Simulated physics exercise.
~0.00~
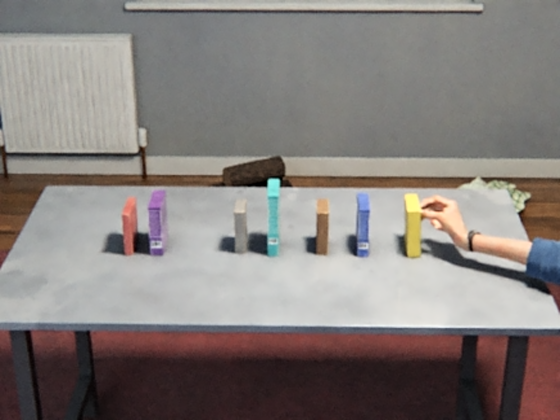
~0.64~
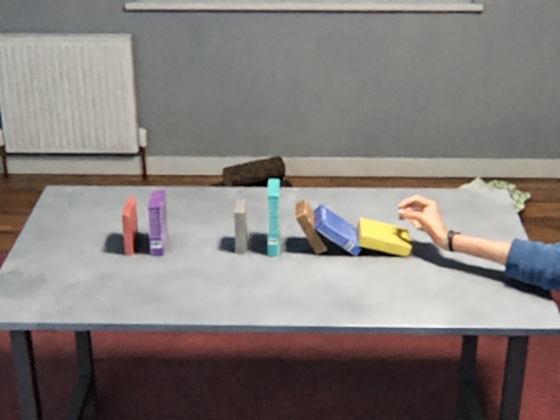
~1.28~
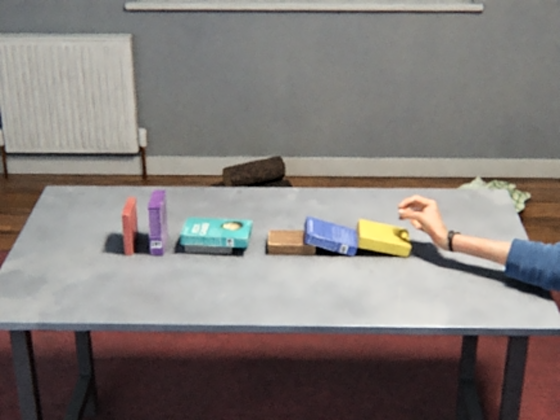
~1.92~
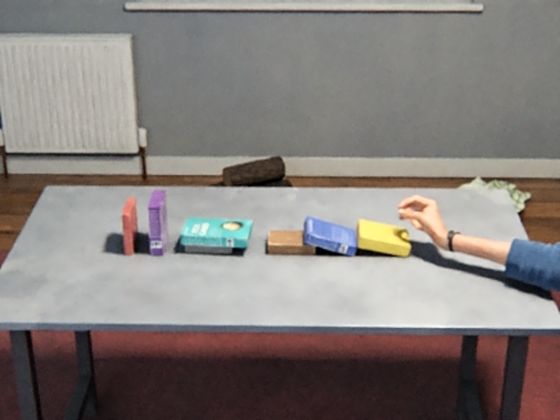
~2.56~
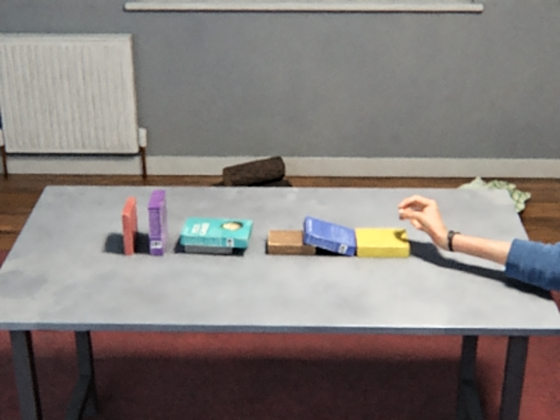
On a grey table, a hand tipped the yellow box leftward into a row of upright boxes, and the blue, brown, turquoise and grey ones toppled in turn, ending down on the tabletop while the purple and red ones at the left stayed standing.
